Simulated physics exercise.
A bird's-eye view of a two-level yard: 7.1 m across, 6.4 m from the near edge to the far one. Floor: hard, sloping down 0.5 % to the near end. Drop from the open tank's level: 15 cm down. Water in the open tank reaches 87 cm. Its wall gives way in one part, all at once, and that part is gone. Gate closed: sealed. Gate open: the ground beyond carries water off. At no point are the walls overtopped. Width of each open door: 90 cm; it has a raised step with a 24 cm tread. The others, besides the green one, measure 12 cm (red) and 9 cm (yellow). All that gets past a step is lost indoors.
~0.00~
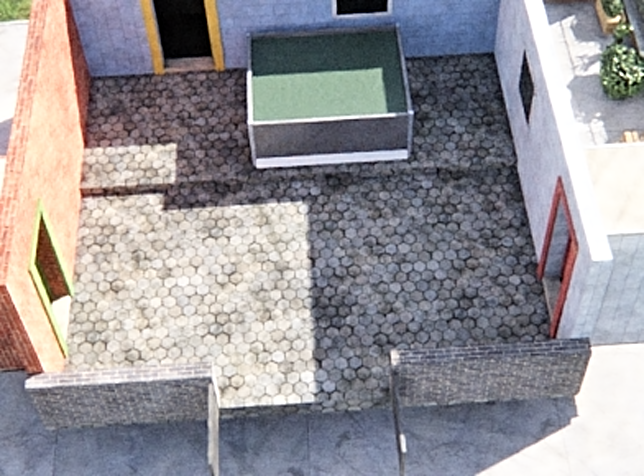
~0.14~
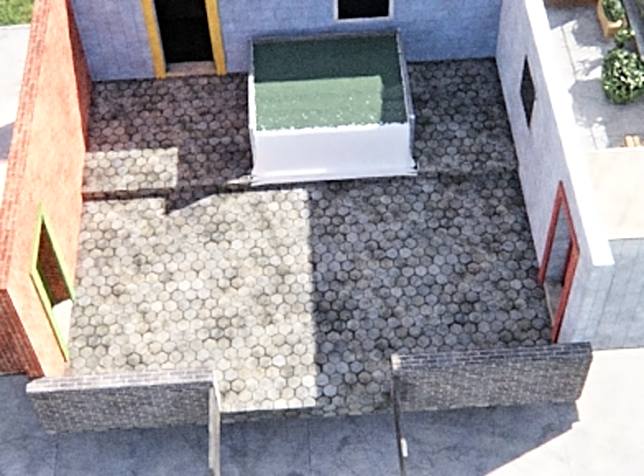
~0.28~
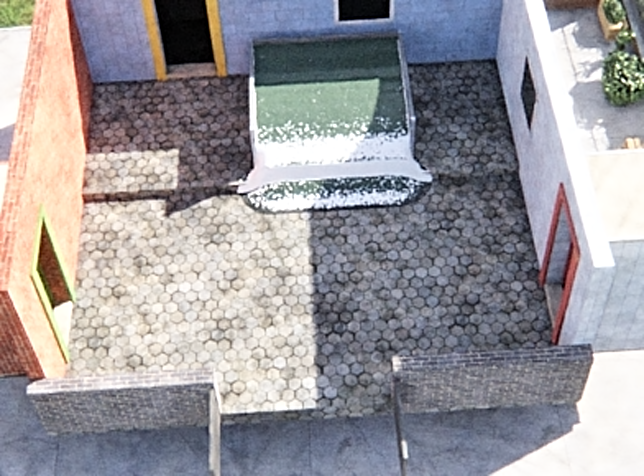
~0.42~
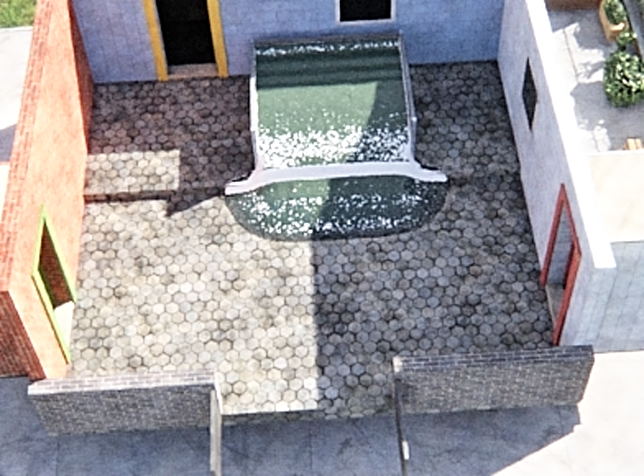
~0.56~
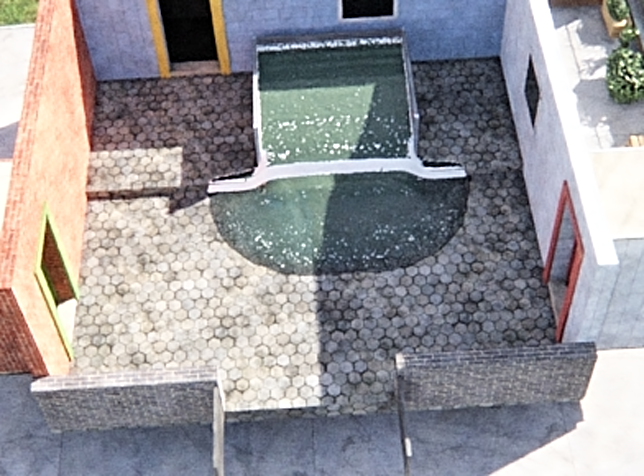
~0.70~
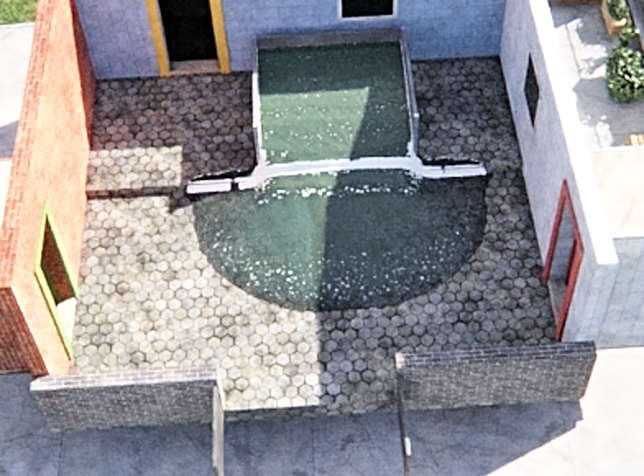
Green water in a raised open tank burst out through its front side and poured down onto the paved yard, spreading in a widening, rounded pool across the stones between the orange and pale walls.
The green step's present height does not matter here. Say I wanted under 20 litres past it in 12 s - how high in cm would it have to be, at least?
You would need about 8 cm.
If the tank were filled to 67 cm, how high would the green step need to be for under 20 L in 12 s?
Something near 5.5 cm should do.
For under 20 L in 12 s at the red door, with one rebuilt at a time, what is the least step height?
Door red, min height approx. 22 cm.
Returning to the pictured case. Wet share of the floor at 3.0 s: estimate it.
Close to 60 per cent is wet.
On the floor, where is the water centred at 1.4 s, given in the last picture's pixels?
I'd put it close to (339, 188).
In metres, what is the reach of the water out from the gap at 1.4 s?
4.8 m.
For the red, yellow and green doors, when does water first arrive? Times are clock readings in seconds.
Red 1.3 s, yellow not within the 12 s, green 2.2 s.
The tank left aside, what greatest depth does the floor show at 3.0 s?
Max depth: About 42 cm.
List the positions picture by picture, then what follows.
In the first picture, the open tank at (327, 76) is whole and still, 87 cm deep; the green door at (52, 283) is dry.
In the second picture, the gap is at (333, 147), the front 0.3 m out at (256, 181); the back of the open tank holds 87 cm.
In the third picture, water pours out at (333, 152) and has run 0.8 m, to (269, 211); about 18 cm deep outside, 87 cm at the back.
In the fourth picture, the gap is at (335, 155), the front 1.3 m out at (279, 237); the back of the open tank holds 80 cm.
In the fifth picture, the front is at (298, 271), 2.0 m from the gap at (337, 152); 6.7 m2 of floor is wet, 74 cm left at the back.
In the sixth picture, water pours out at (337, 152) and has run 2.7 m, to (300, 305); about 9 cm deep outside, 74 cm at the back; 2.3 m in a straight line remain to the green door at (58, 286).
After 1.4 s water covers 55 % of the floor, deepest (38 cm) near (410, 383); it has not reached the green door.
After 3.0 s water covers 60 % of the floor, deepest (42 cm) near (474, 379); 9 cm at the green door, 1 litre in over its 8 cm step.
After 12.0 s water covers 70 % of the floor, deepest (10 cm) near (193, 397); 6 cm at the green door, 18 litres in over its 8 cm step.
At the green door as built, the water arrived by 2.2 s and peaked near 14 cm at 3.4 s.
Run again over the same 12 s with other heights there, 27 litres in over 7 cm, 10 litres over 9.5 cm. The limit of 20 litres is kept from about 8 cm up.
